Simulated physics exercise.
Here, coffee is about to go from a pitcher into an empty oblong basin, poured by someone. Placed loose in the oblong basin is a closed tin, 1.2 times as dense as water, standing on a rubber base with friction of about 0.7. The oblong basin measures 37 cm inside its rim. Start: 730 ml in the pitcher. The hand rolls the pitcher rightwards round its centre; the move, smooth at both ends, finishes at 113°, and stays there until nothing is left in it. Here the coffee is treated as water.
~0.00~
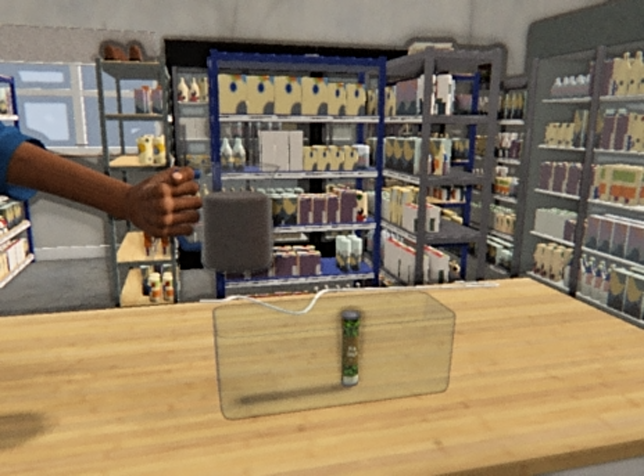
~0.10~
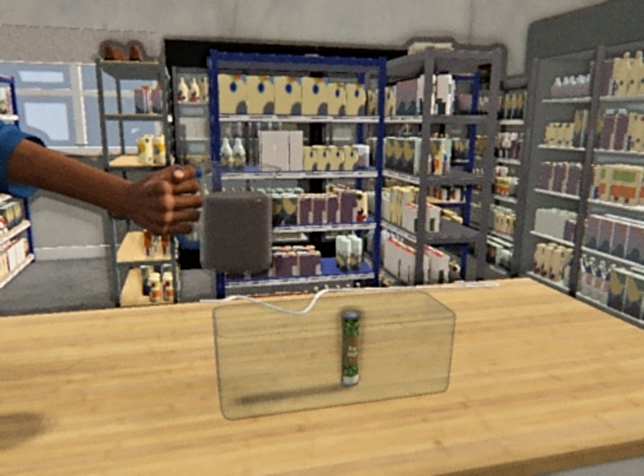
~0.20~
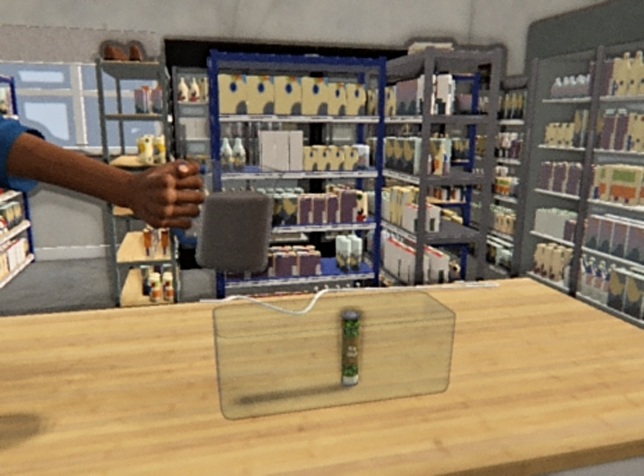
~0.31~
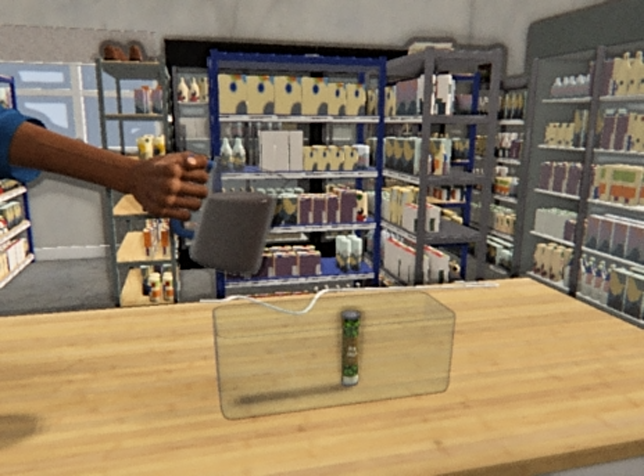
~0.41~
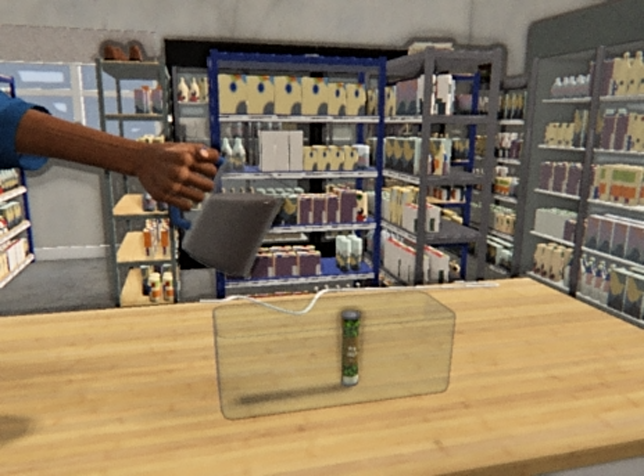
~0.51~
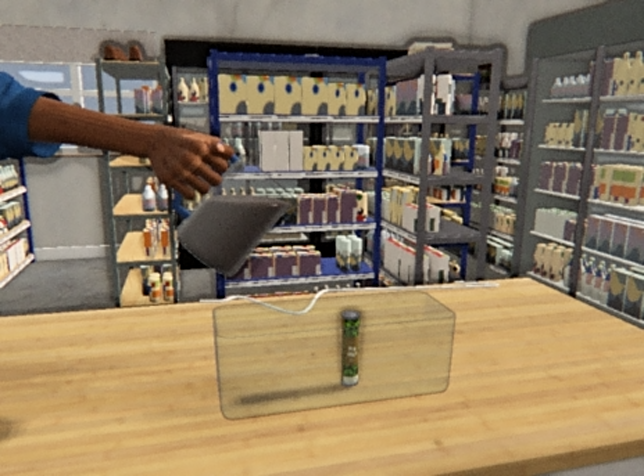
The clip opens on a hand holding a dark pitcher upright above a clear oblong basin on a wooden counter, a small green tin standing inside and stocked shelves behind. The hand barely moves at first, then tilts the pitcher steadily rightwards, while the basin and tin stay still.
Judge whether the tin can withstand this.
It tumbles over.
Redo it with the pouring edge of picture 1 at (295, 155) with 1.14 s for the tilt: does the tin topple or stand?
Result: Tin tipped over.
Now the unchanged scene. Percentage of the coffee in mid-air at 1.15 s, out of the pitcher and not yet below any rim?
I'd say some 16 per cent is in the air.
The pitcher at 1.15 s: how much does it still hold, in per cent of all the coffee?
Roughly 20 percent remains.
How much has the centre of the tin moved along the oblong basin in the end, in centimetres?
The tin's middle ends up about 9.0 cm along the basin.
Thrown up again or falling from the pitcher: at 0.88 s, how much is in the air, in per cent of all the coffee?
Roughly 20 percent.
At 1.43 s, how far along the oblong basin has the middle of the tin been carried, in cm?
About 9 cm.
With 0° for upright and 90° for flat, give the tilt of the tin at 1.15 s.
I'd say it is close to 65 degrees off upright.
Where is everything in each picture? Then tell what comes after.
Tilt 0°; pouring edge (280, 165); surface from (203, 196) to (268, 195); the oblong basin's rim runs from (215, 323) to (440, 304); the tin's top is at (351, 317), in the first frame.
Tilt 2°; pouring edge (281, 167); surface from (203, 196) to (268, 195), in the second frame.
Tilt 7°; pouring edge (286, 171); surface from (204, 198) to (270, 195), in the third frame.
Tilt 16°; pouring edge (291, 179); surface from (205, 200) to (274, 196), in the fourth frame.
Tilt 27°; pouring edge (297, 191); surface from (198, 213) to (279, 198), in the fifth frame.
Tilt 41°; pouring edge (300, 205); surface from (187, 218) to (290, 202), in the sixth frame.
By 0.88 s the tilt is 91° and 72 per cent is still to pour; the tin stands where it began.
By 1.15 s the tilt is 112° and 19 per cent is still to pour; the tin lies on its side.
By 1.43 s the tilt is 113° and 1 per cent is still to pour; the tin lies on its side.
By 1.74 s the tilt is 113° and 0 per cent is still to pour; the tin lies on its side.
At rest the tin lies on its side.
